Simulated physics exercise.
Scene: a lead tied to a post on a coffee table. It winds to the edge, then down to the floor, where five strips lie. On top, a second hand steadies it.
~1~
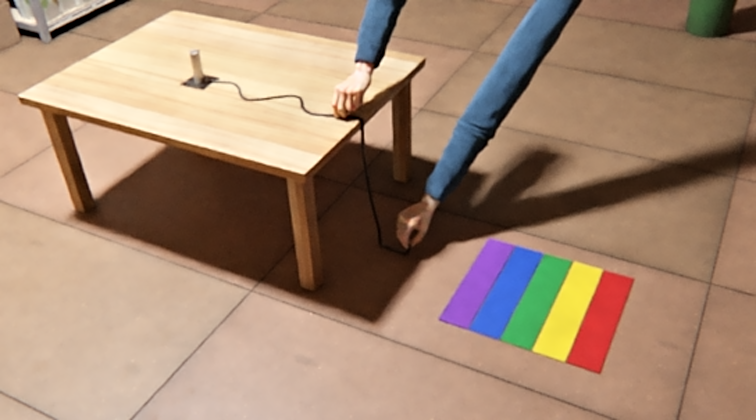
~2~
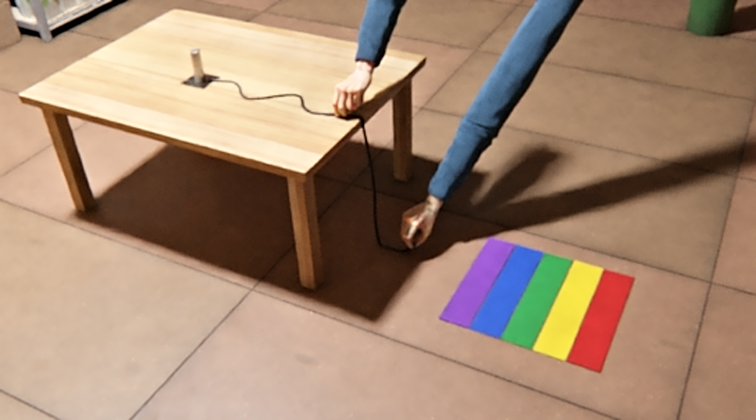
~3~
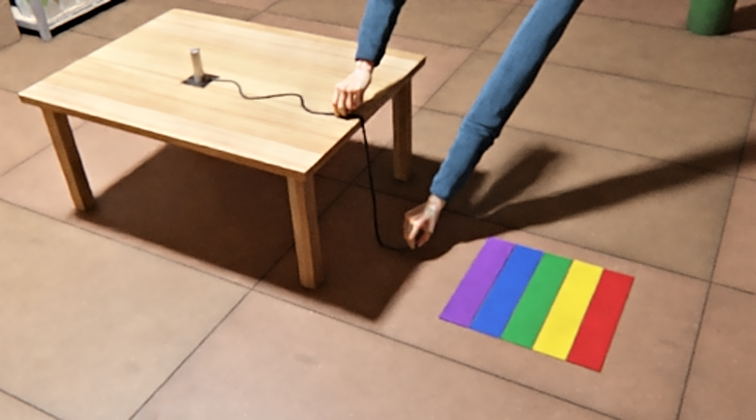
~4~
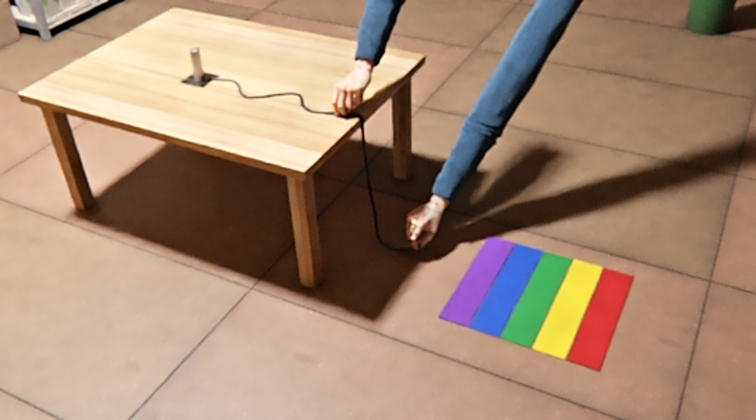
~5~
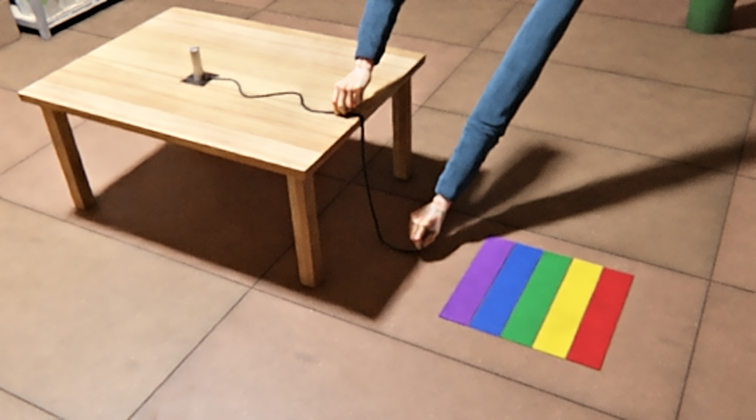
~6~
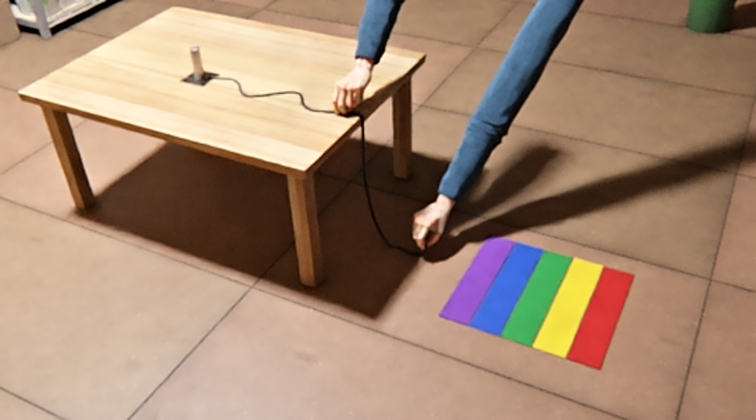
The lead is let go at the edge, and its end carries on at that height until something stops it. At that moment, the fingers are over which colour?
Over the green one.
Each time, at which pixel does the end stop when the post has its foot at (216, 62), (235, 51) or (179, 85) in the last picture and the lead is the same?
Respectively (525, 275), (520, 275) and (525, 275).
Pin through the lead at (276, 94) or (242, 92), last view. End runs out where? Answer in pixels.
Roughly (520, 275) and (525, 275).
A little later, end near (491, 266); over purple.
Next, end near (522, 275); over blue.
When it is tight, end near (540, 280); over green. It halts on the green strip.
